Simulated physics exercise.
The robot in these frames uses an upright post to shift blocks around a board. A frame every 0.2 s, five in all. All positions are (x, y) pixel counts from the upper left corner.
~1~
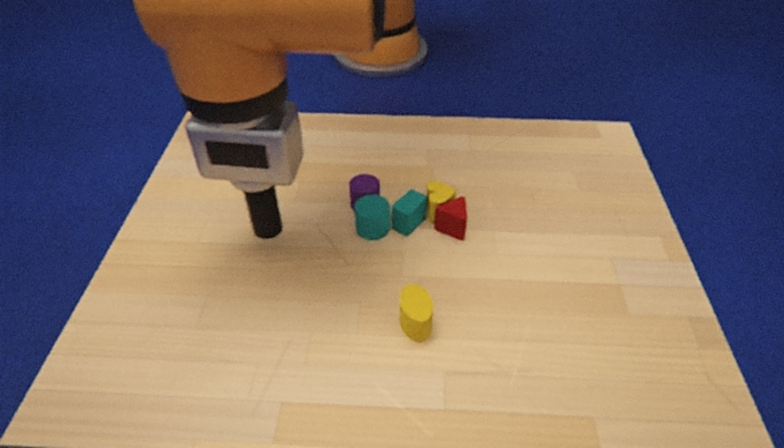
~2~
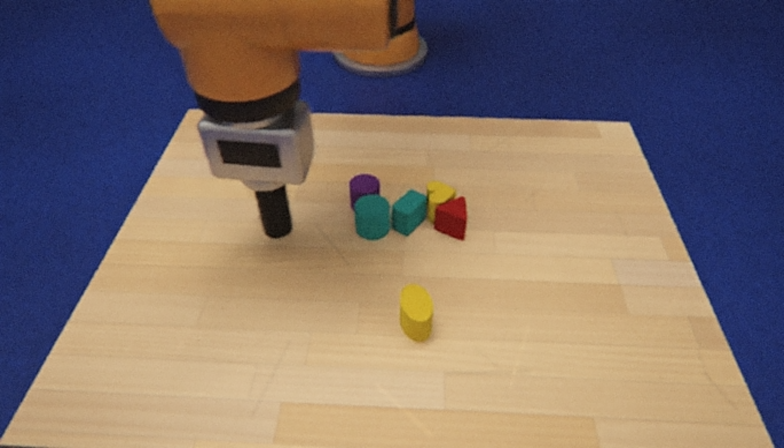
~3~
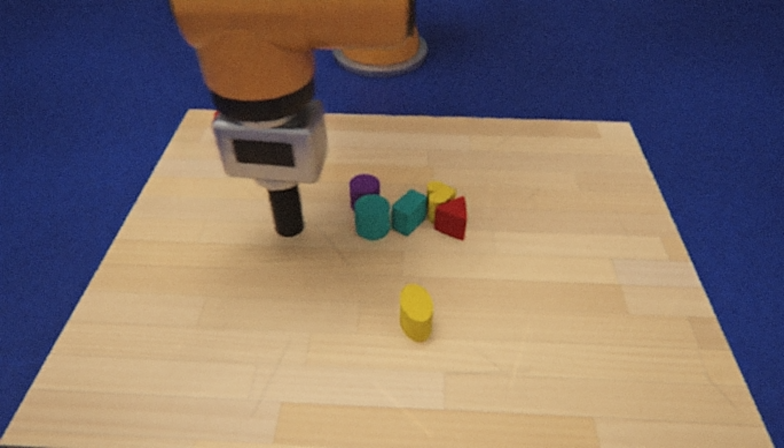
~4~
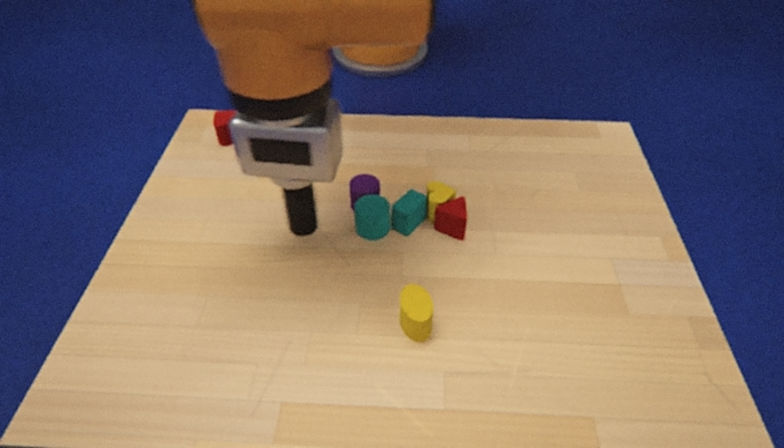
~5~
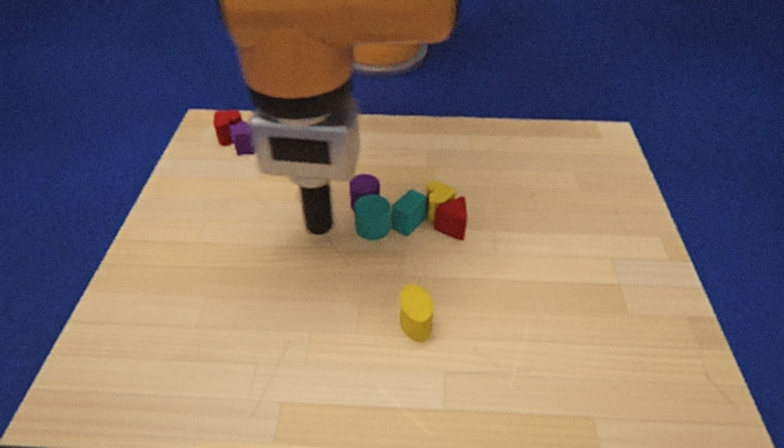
On a wooden board, a robot arm moved its black post slowly to the right toward a cluster of purple, turquoise, yellow and red blocks, while none of the blocks shifted.
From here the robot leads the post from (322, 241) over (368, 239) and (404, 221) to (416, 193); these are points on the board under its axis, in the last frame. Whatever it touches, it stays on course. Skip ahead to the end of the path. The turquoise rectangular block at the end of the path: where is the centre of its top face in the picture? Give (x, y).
The turquoise rectangular block ends near (431, 199).
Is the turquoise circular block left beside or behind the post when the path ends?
Short answer: No.
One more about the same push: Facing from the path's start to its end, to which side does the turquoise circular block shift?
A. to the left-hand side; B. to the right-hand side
Correct choice: A.
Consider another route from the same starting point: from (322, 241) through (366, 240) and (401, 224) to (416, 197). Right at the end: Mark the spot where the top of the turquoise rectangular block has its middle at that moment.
Final place: (430, 199).
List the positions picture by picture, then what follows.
In the first picture, post tip (268, 229); block tops, turquoise circular block (372, 206); turquoise rectangular block (410, 201); yellow heart-shaped block (440, 191); red triangular block (455, 207).
In the second picture, post (278, 228); blocks unchanged.
In the third picture, post (290, 228); blocks unchanged.
In the fourth picture, post (304, 226); blocks unchanged.
In the fifth picture, post (320, 225); turquoise circular block (372, 206); turquoise rectangular block (410, 201); yellow heart-shaped block (440, 191); red triangular block (455, 207).
The first path, step by step. One third of the way, post (368, 223); turquoise circular block (390, 200); turquoise rectangular block (418, 203), turned 30° anticlockwise.
Two thirds of the way, post (404, 205); turquoise circular block (407, 178); turquoise rectangular block (429, 201), turned 25° anticlockwise; yellow heart-shaped block (450, 189), turned 15° anticlockwise; red triangular block (458, 208).
At the end, post (417, 177); turquoise circular block (411, 153); turquoise rectangular block (431, 199), turned 15° anticlockwise; yellow heart-shaped block (453, 189), turned 20° anticlockwise; red triangular block (459, 208).
